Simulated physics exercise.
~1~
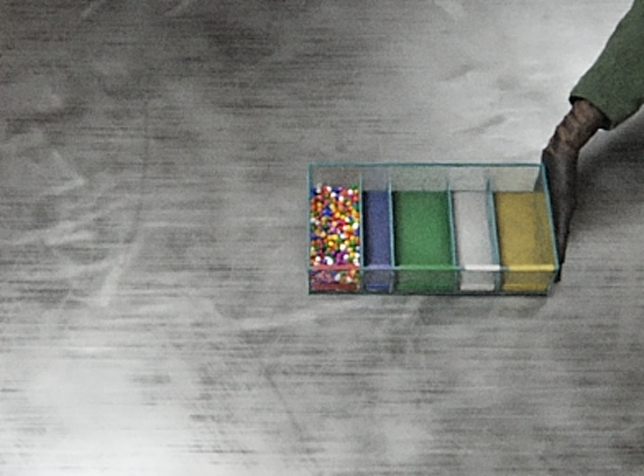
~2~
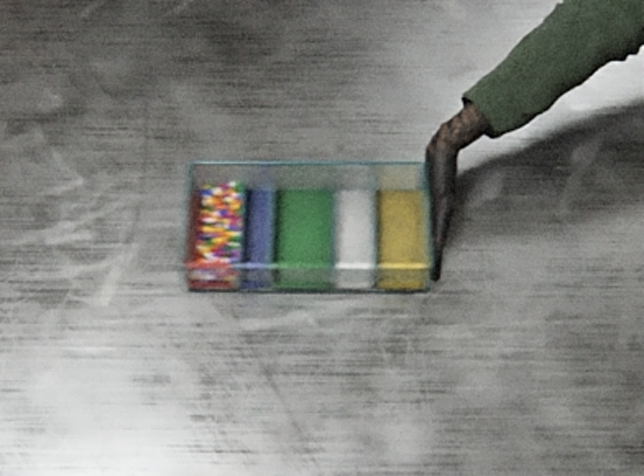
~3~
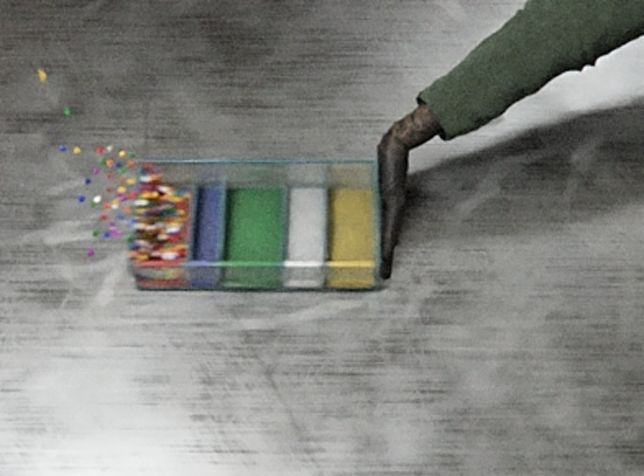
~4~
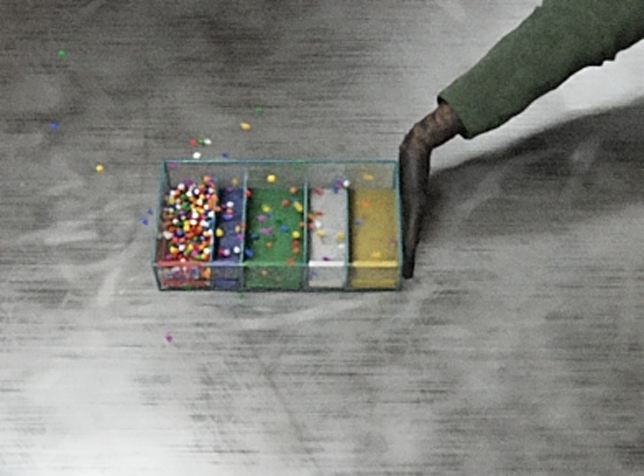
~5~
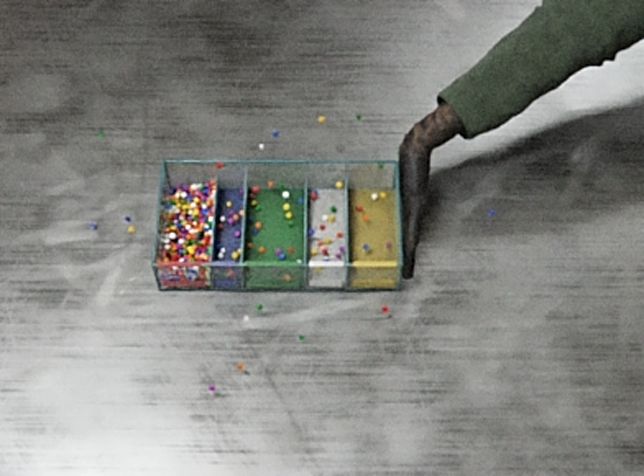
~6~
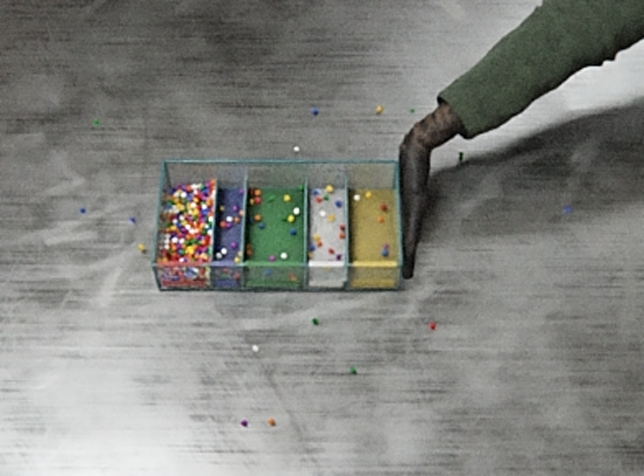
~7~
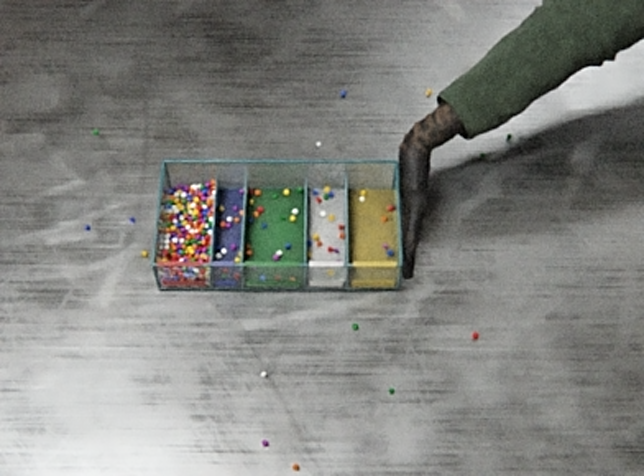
A clear tray filled at its left end with small multicoloured beads sits on a brushed grey metal surface, seen from above, with a dark hand in a green sleeve at its right side. The other compartments, blue, green, white and yellow from left to right, hold no beads. The hand and tray move left, then halt, and beads surge up and spray over the left end. The tray shifts slightly back right, and beads scatter across the other compartments and the surface. It rests still, most beads remaining in the left compartment, while a few outside roll farther away.
